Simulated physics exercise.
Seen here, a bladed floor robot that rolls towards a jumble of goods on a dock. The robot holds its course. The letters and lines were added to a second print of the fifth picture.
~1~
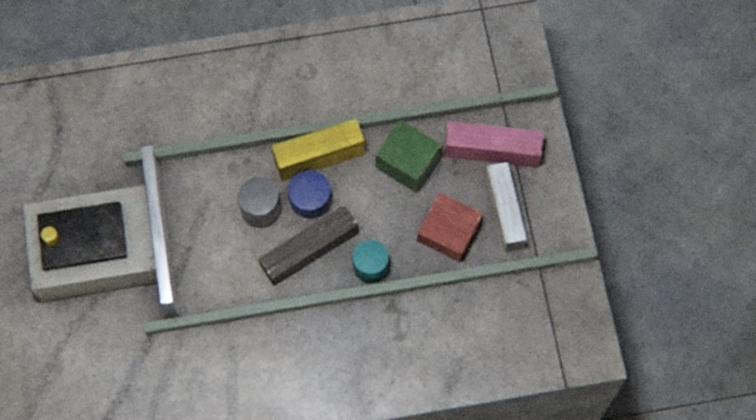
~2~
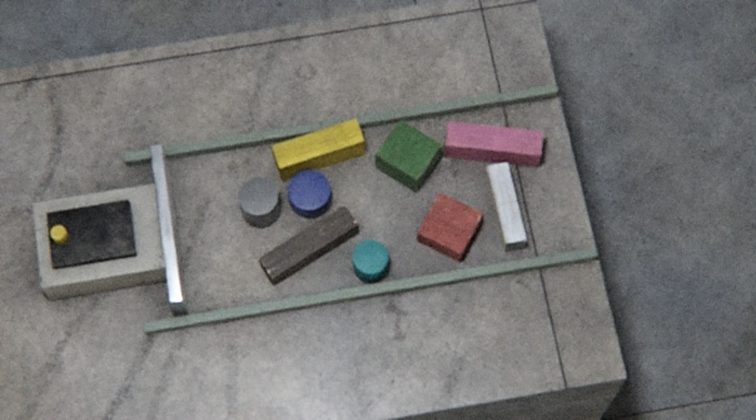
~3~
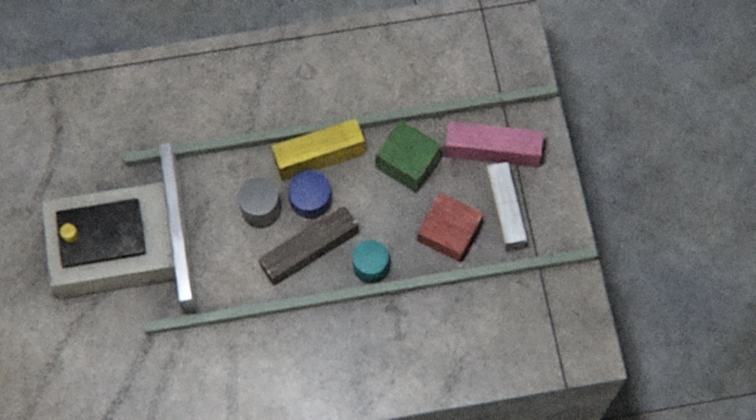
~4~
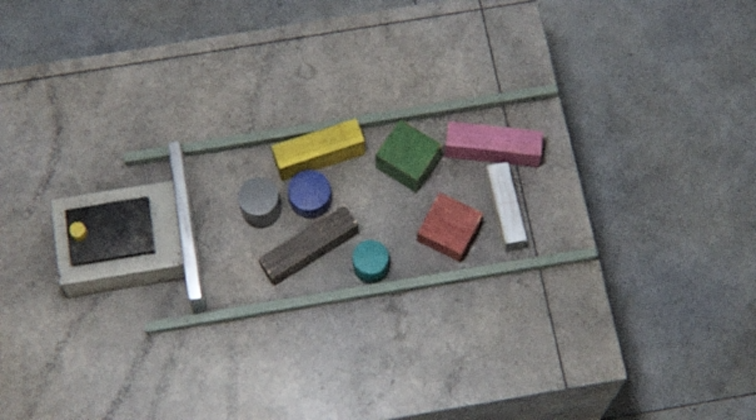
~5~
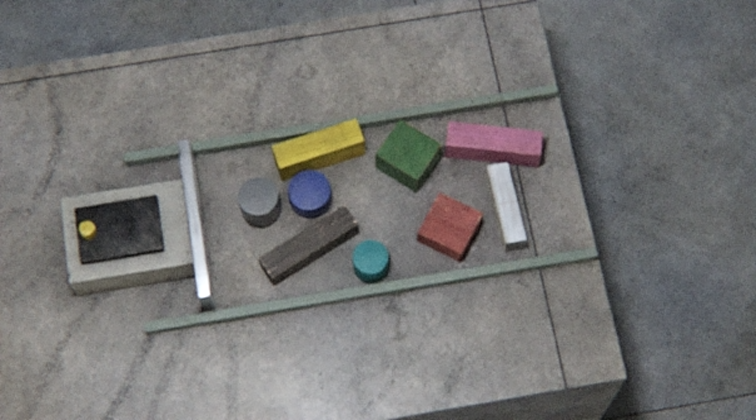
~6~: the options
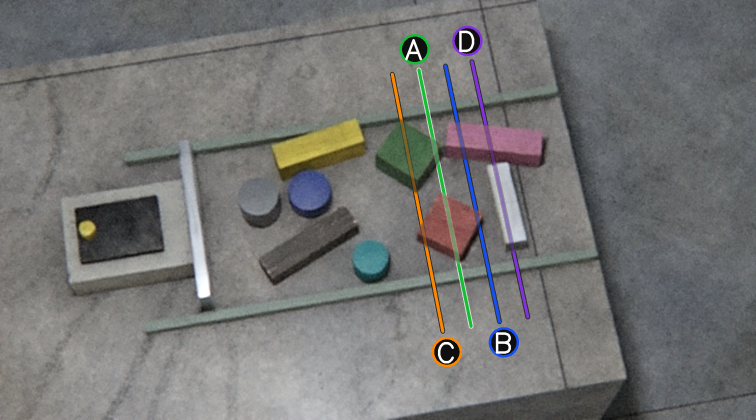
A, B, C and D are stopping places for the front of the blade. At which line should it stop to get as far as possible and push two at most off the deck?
No third one falls up to B.
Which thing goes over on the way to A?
The pink stick.
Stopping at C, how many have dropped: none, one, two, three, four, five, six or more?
In all, none.
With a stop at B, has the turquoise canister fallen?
No.
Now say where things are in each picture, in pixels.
The first frame shows green crate (408, 156); yellow stick (319, 150); white stick (506, 207).
The second frame shows robot (97, 233); grey canister (260, 203).
The third frame shows robot (107, 231); turquoise canister (371, 262).
The fourth frame shows robot (117, 230); pink stick (494, 144).
The fifth frame shows robot (126, 228); green crate (408, 156); yellow stick (319, 150); white stick (506, 207).
On the copy, A at (444, 194); B at (472, 189); C at (417, 198); D at (499, 185).
On B. First, robot (225, 212); yellow stick (336, 149); black bar (353, 232).
Then, robot (325, 196); pink stick (531, 137); white stick (515, 211).
Finally, robot (402, 183); pink stick over the edge; white stick (587, 205); one fallen.
By contrast, A is within the limit but short; C is within the limit but short; D drops three.
